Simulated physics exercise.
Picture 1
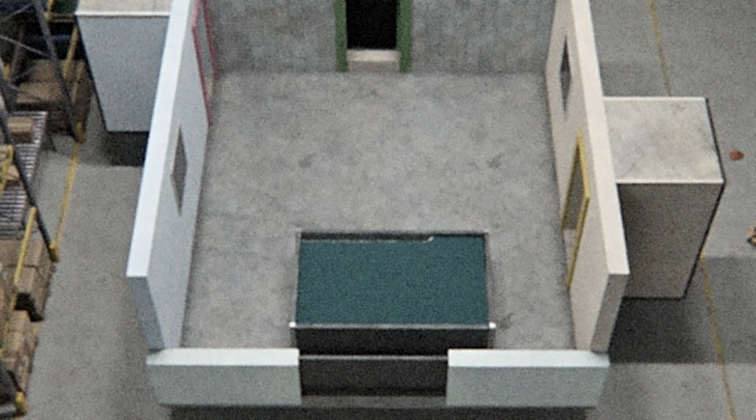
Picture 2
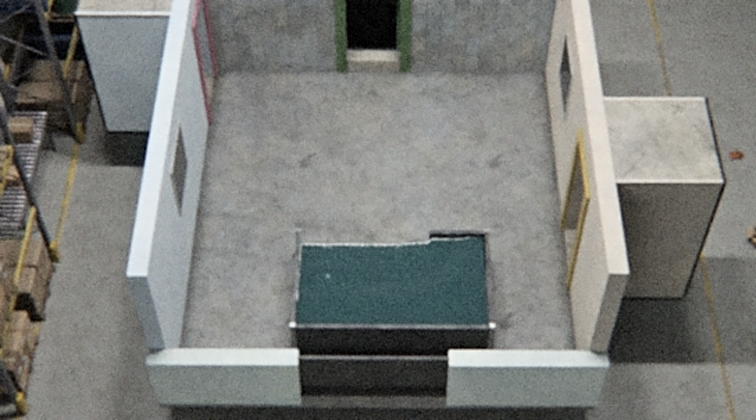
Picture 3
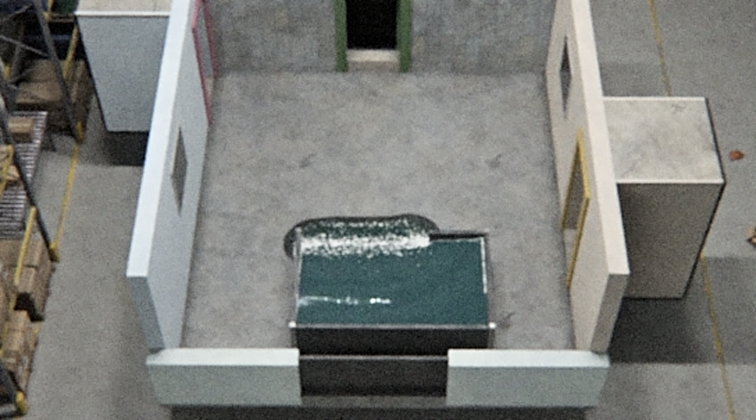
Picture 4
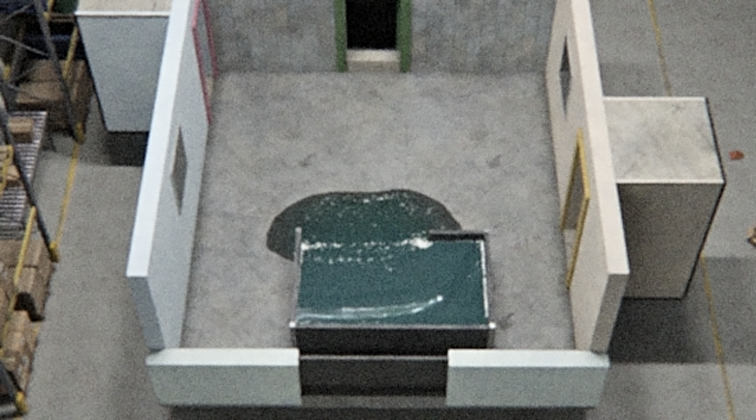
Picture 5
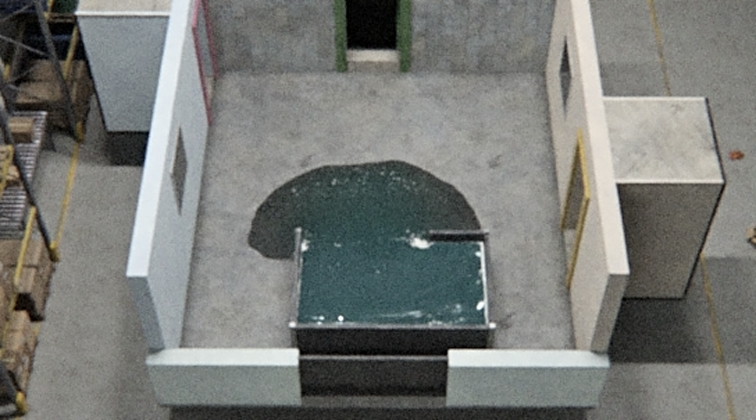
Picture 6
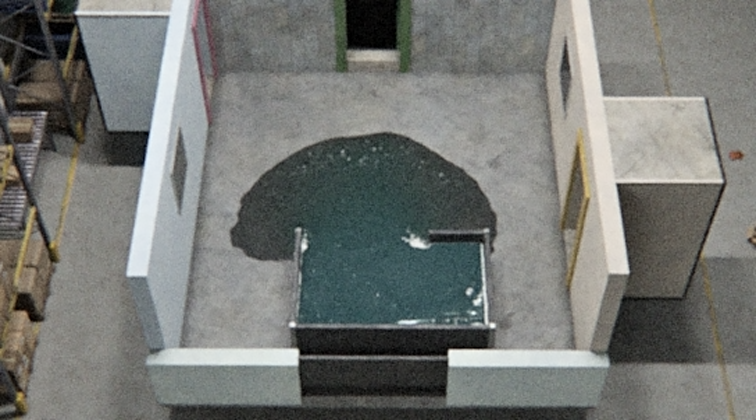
A tank of dark green water opens at its far side and floods across the grey floor.
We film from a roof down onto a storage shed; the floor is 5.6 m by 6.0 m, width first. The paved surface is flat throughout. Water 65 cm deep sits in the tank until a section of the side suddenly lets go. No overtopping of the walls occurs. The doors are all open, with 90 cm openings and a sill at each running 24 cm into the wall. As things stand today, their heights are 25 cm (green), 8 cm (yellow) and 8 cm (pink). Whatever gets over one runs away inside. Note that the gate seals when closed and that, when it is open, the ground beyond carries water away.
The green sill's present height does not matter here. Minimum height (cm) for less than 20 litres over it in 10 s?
Around 25.5 cm.
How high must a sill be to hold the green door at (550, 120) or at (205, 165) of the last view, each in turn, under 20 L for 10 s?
Roughly 12.5 cm for the first and 11.0 cm for the second.
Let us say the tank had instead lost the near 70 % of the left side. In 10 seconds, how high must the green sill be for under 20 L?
With that break, close to 9.0 cm.
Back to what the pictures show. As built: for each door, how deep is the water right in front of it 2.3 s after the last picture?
Depths, in cm - green: 22, yellow: 1, pink: 29.
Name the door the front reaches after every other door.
Door: Yellow.
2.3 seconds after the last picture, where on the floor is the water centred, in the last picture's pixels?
The water is centred near (361, 173).
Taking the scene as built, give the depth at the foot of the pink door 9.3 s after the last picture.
It comes to about 6.5 centimetres deep.
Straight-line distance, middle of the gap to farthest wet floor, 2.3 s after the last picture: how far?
The front is some 5.0 m out.
Then, 0.7 s after the last picture water covers 50 % of the floor, deepest (34 cm) near (365, 73); 33 cm at the green door, 0 litres in over its 25 cm sill.
Then, 2.3 s after the last picture water covers 60 % of the floor, deepest (32 cm) near (268, 80); 22 cm at the green door, 20 litres in over its 25 cm sill.
Then, 9.3 s after the last picture water covers 100 % of the floor, deepest (17 cm) near (358, 381); 8 cm at the green door, 21 litres in over its 25 cm sill.
At the green door as built, the water peaked near 33 cm, 0.7 s after the last picture.
With a sill of 21.5 cm, 46 litres would have come in within the 10 s; with 28.5 cm, 6 litres. So under 20 litres takes about 25.5 cm.
